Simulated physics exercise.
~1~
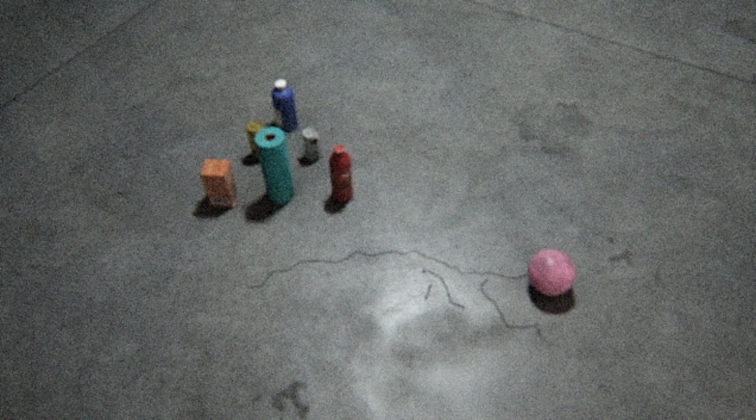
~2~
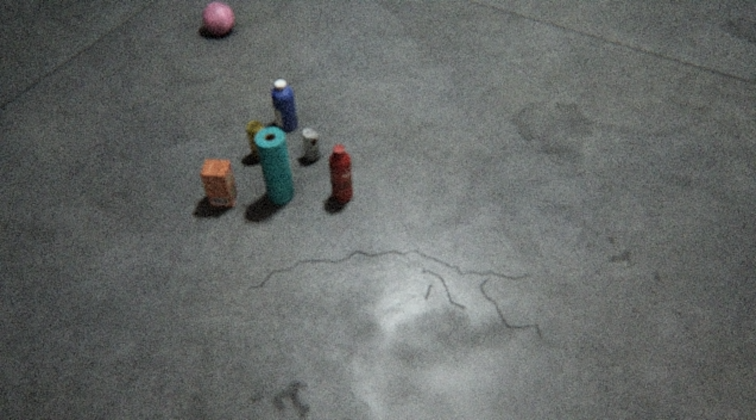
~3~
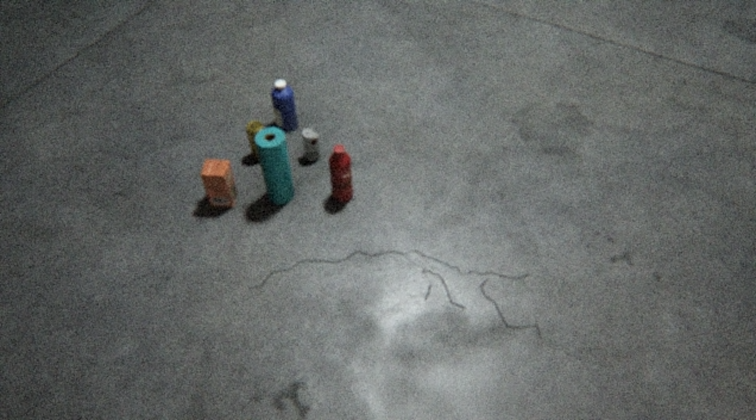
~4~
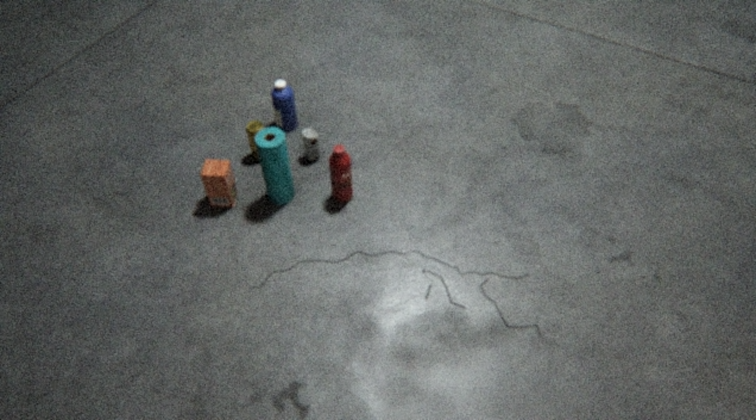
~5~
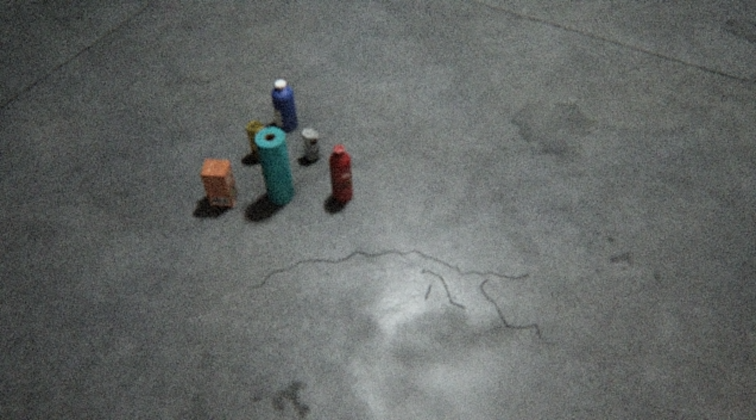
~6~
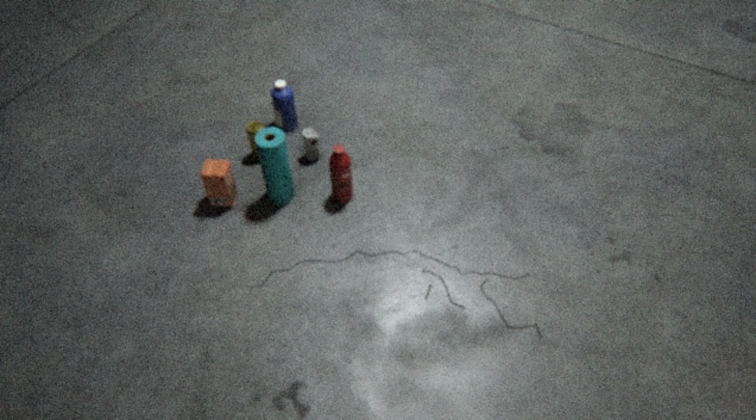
A pink ball sits at the lower right of a grey concrete floor, seen from above at an angle by a still camera. To the upper left stands a small cluster of household things, with a tall turquoise roll in the middle, an orange carton on its left, a red bottle on its right, and a yellow can, a pale can and a blue bottle behind. The ball then appears at the upper left, beyond the group, having left everything upright. Next it is gone from view. The cluster stays standing and unmoved above the thin cracks in the floor.
